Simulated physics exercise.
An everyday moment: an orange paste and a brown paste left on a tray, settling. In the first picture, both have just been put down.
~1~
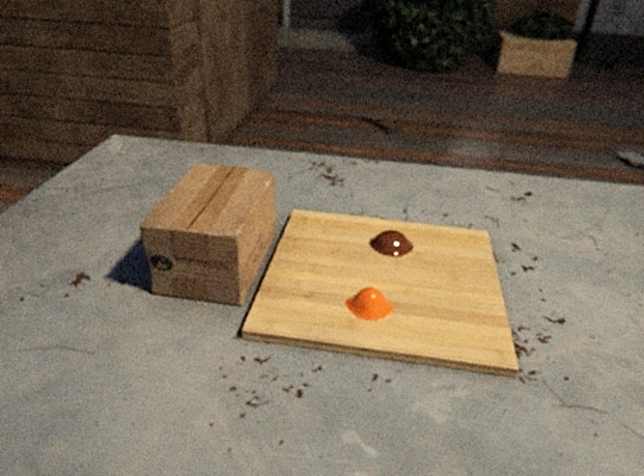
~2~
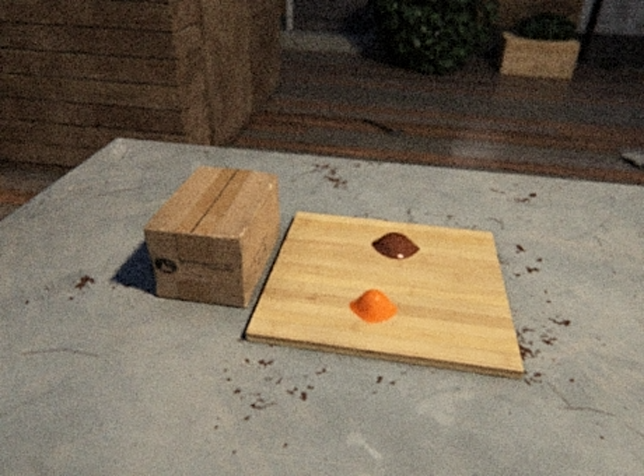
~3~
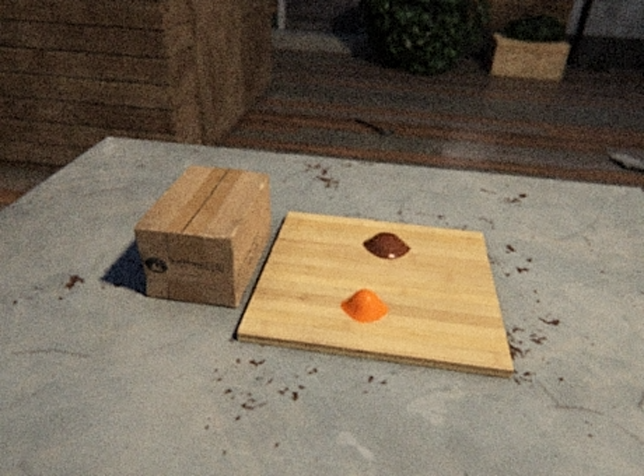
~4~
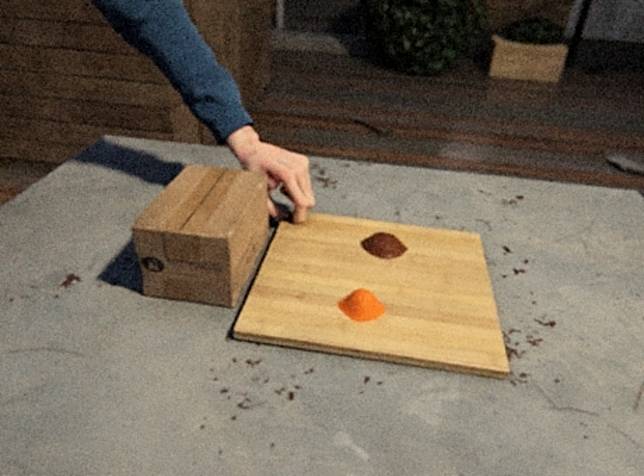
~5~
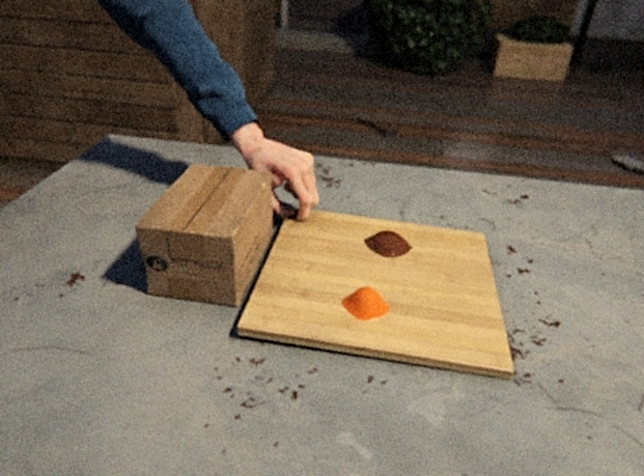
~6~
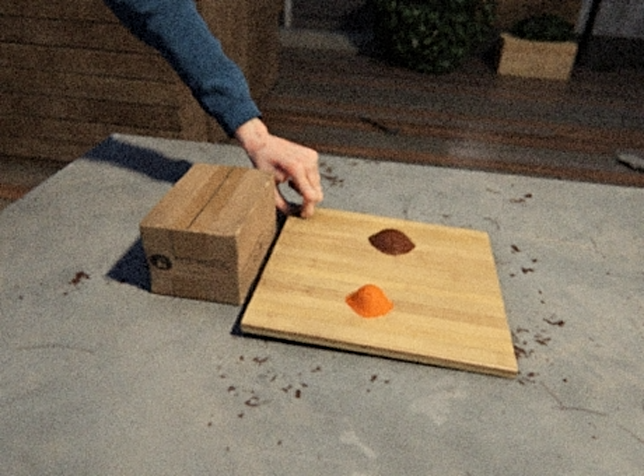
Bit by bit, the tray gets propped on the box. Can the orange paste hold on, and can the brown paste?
I'd say the orange paste keeps its place and the brown paste keeps its place.
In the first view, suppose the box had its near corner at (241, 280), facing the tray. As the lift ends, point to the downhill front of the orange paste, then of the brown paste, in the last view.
In the last picture, the first tip sits around (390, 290), the second around (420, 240).
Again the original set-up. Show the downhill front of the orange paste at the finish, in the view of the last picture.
Around (408, 274).
Soon after, slope about 22°; the orange paste has not moved; the brown paste has not moved.
Later, the orange paste has not moved; the brown paste has not moved.
In the end, slope about 22°; the orange paste has not moved; the brown paste has not moved.
